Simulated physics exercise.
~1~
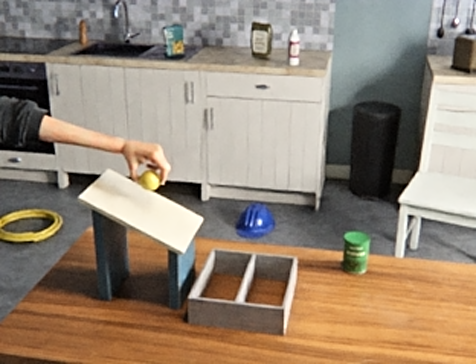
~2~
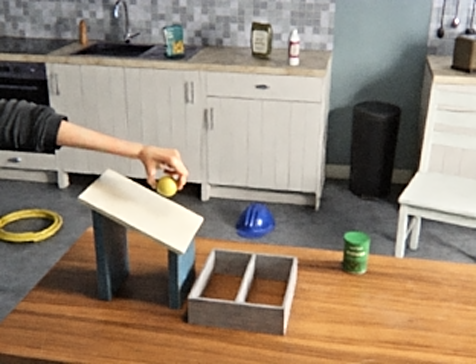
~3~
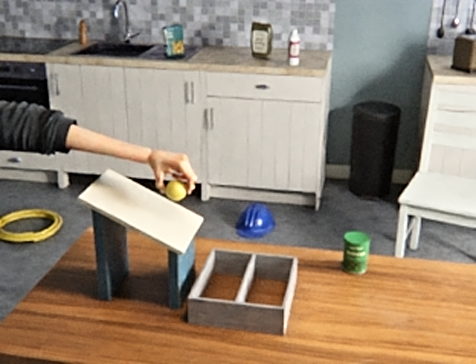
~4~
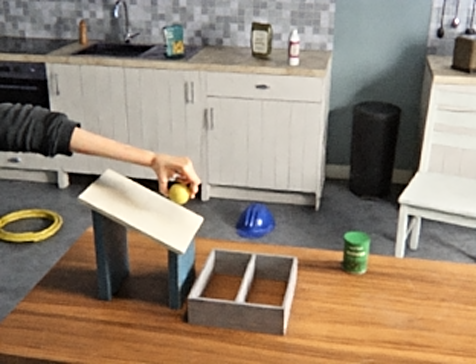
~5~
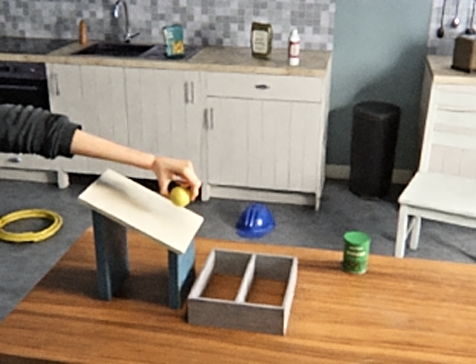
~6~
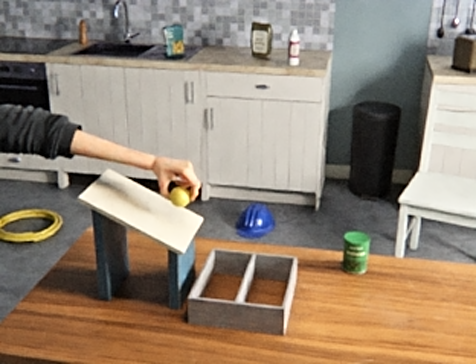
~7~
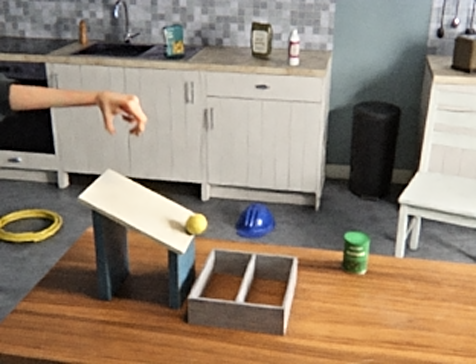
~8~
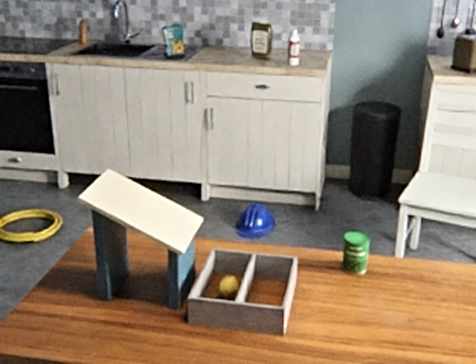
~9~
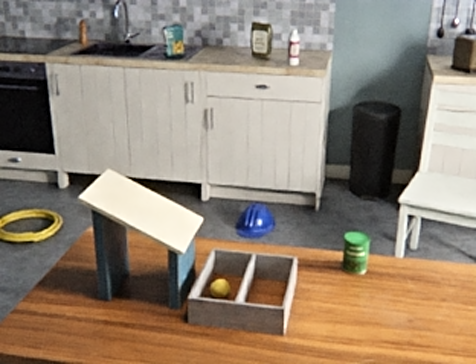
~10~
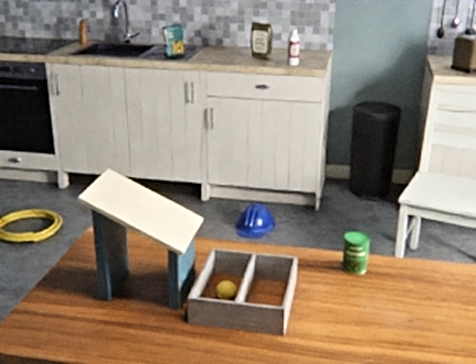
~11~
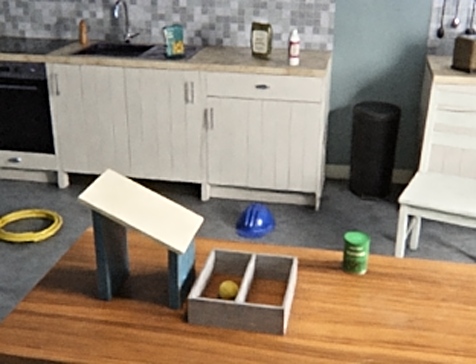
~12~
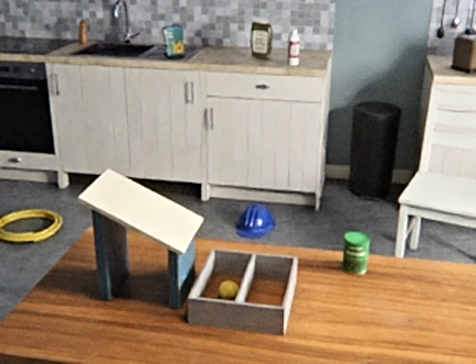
The clip shows a hand holding a yellow lemon above a sloping board on a wooden table, moving it toward the lower end and letting go. The lemon drops into the nearer bay of a two-bay tray and settles there, while a green tin stays in place.
